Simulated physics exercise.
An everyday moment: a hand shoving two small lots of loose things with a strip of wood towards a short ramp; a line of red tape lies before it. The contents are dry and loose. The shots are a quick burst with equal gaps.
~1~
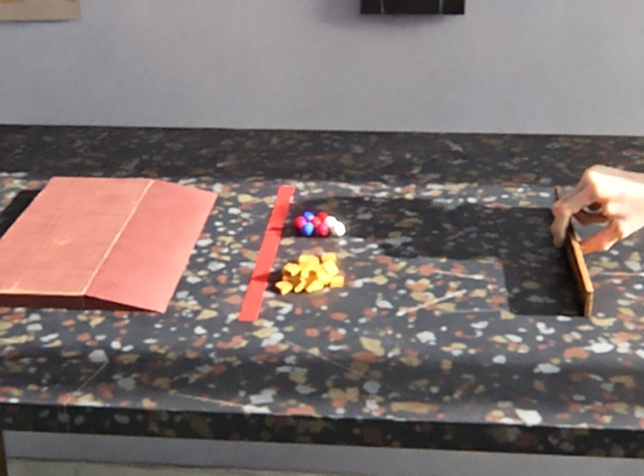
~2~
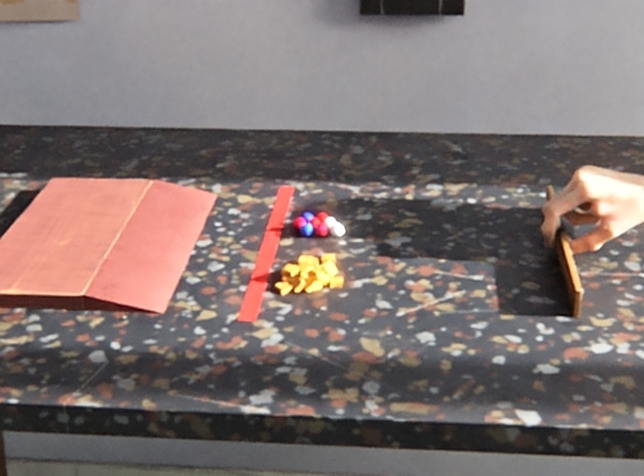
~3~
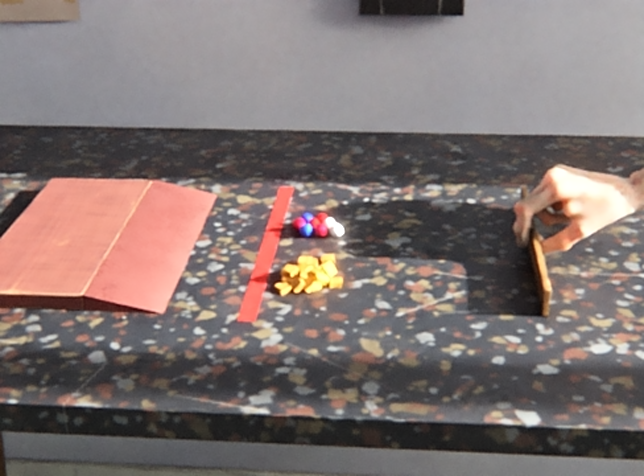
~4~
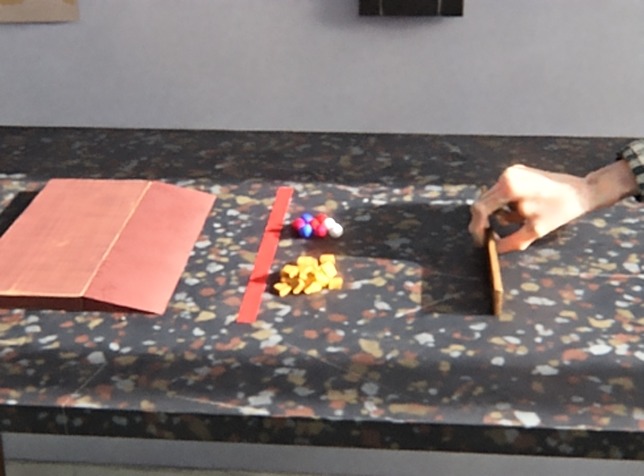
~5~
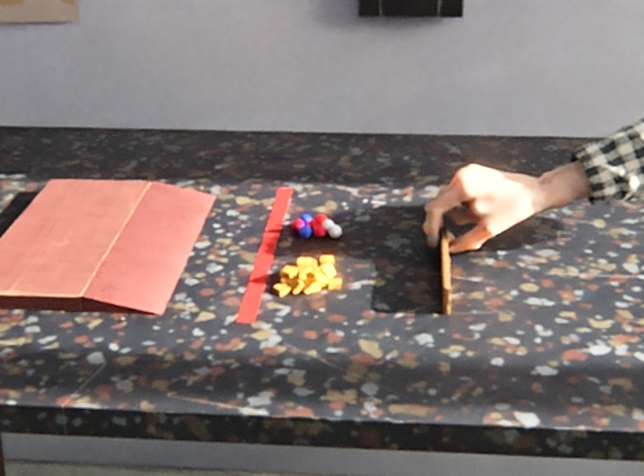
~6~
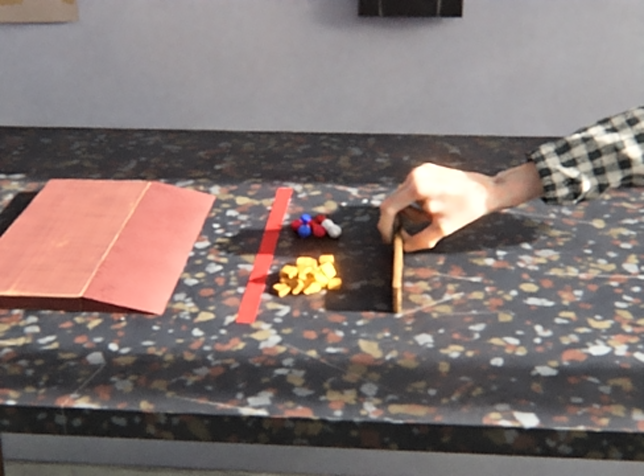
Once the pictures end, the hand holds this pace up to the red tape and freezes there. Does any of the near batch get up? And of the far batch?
The near batch falls short of the top and the far batch sends pieces over the top.
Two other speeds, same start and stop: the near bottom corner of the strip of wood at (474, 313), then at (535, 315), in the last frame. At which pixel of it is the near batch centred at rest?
At about (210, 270), and at (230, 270).
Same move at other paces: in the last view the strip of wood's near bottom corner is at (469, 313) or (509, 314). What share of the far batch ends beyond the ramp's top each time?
First some 10, then 0 per cent.
Then, 0.11 s on from there, strip of wood still moving, near (315, 228); near batch the whole lot short of the ramp; far batch the whole lot short of the ramp.
Then, 0.24 s on from there, strip of wood stopped at the red tape; near batch the whole lot short of the ramp; far batch near half on the ramp, near half short of the ramp.
Then, 0.52 s on from there, strip of wood stopped at the red tape; near batch the bulk on the ramp, near a quarter short of the ramp; far batch the whole lot past the top.
In the end, strip of wood stopped at the red tape; near batch none at all past the top, the bulk on the ramp, near a quarter short of the ramp; far batch the whole lot past the top.
